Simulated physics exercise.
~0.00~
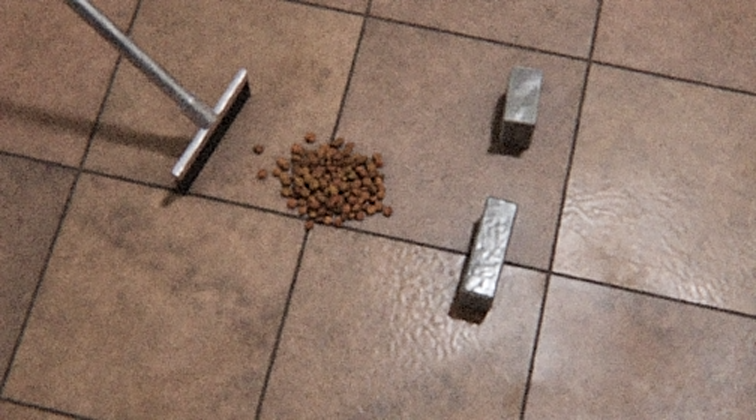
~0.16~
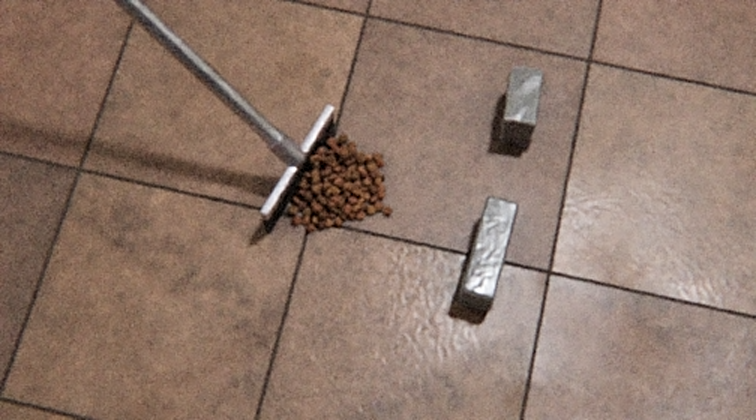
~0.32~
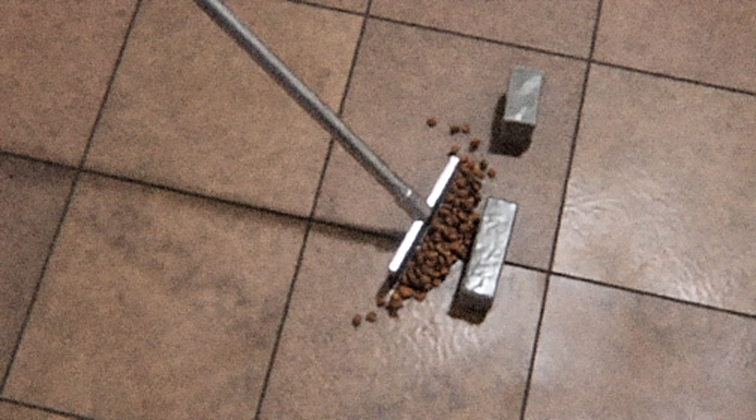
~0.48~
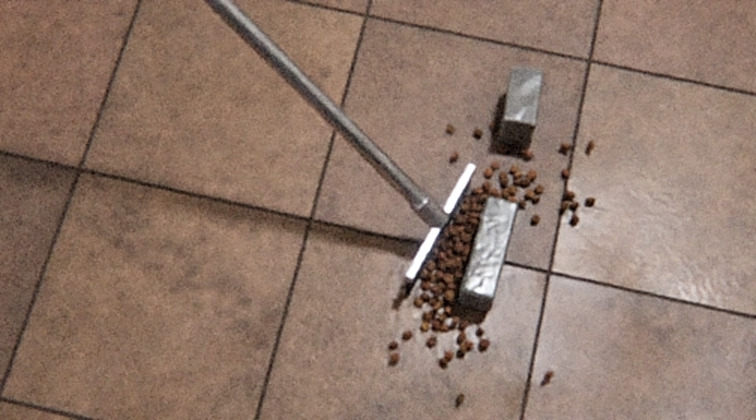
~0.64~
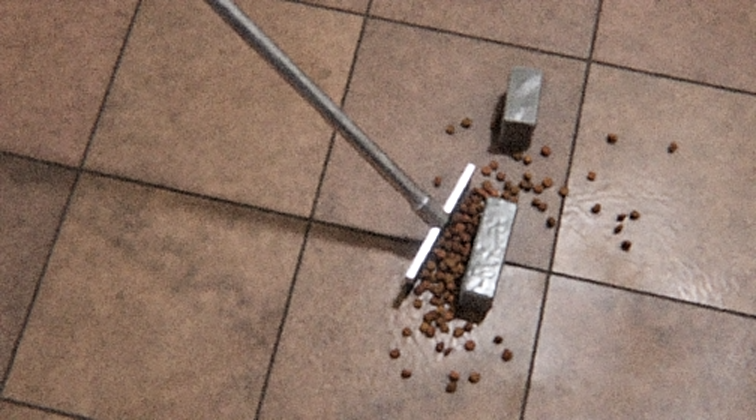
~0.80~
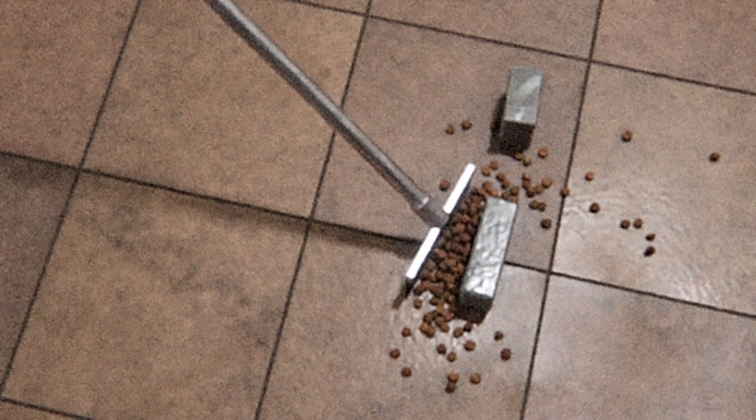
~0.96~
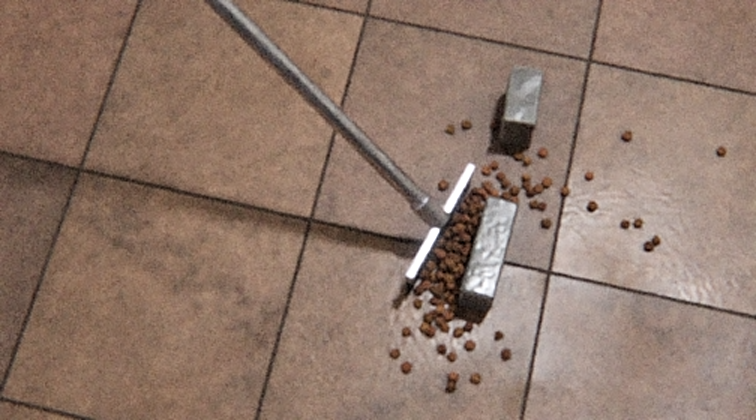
The video shows a squeegee pushing a pile of brown kibble rightwards across a tiled floor until it stops just short of two fixed grey blocks. Most pieces stay held before the nearer block, while some spill around it and others scatter into and beyond the gap.
